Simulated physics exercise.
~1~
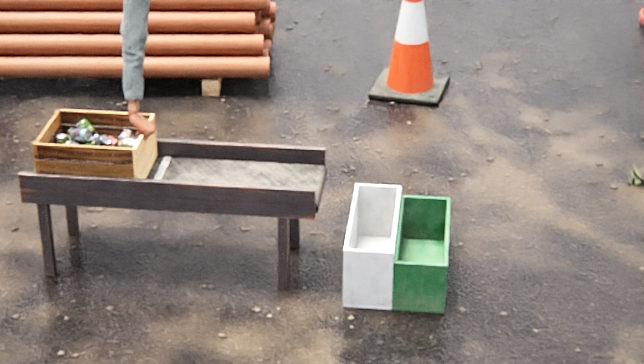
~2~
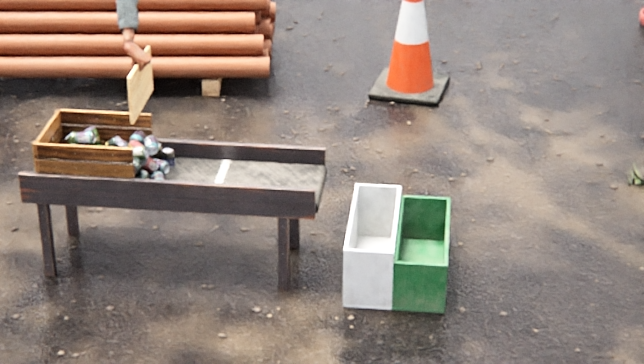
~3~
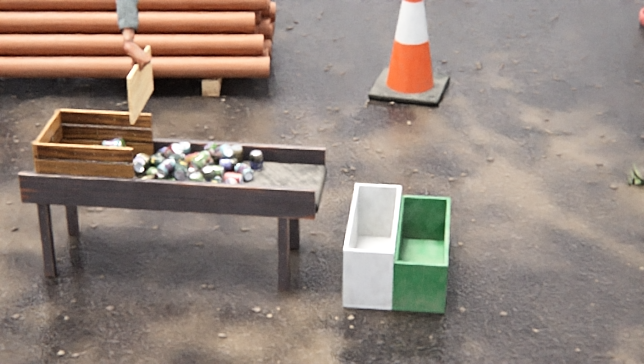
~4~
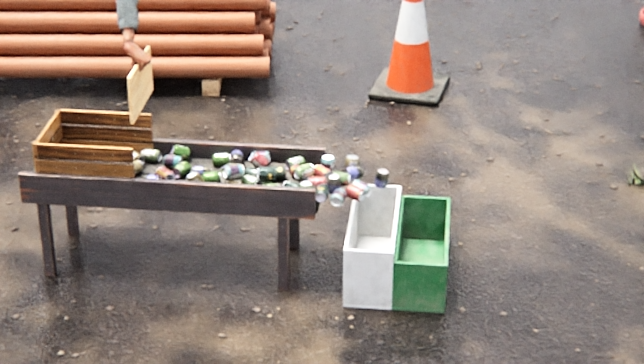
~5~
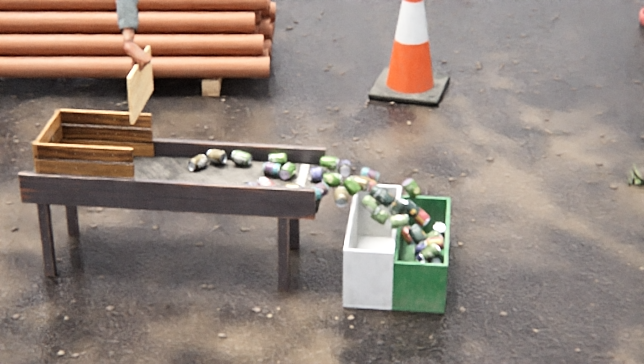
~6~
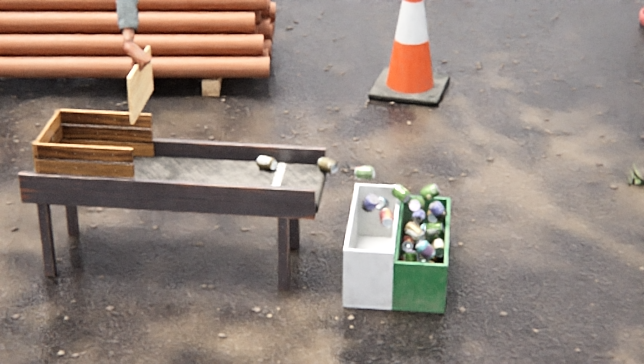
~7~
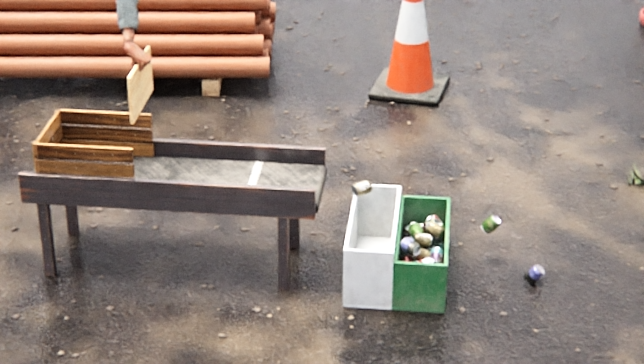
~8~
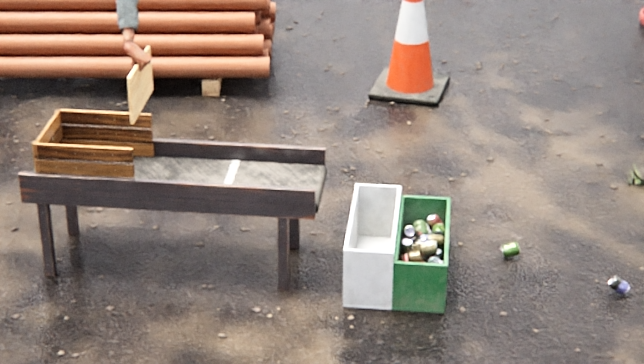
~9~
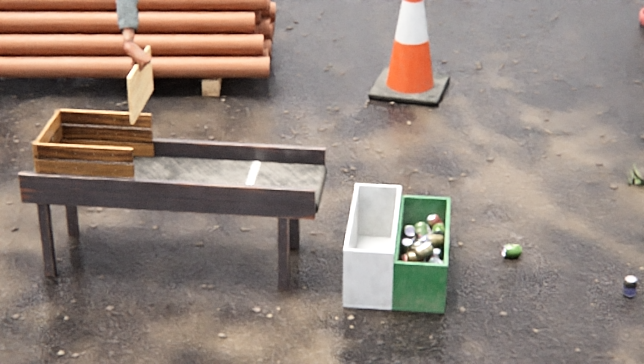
Small cans ride the belt off its end, mostly landing in the green box.
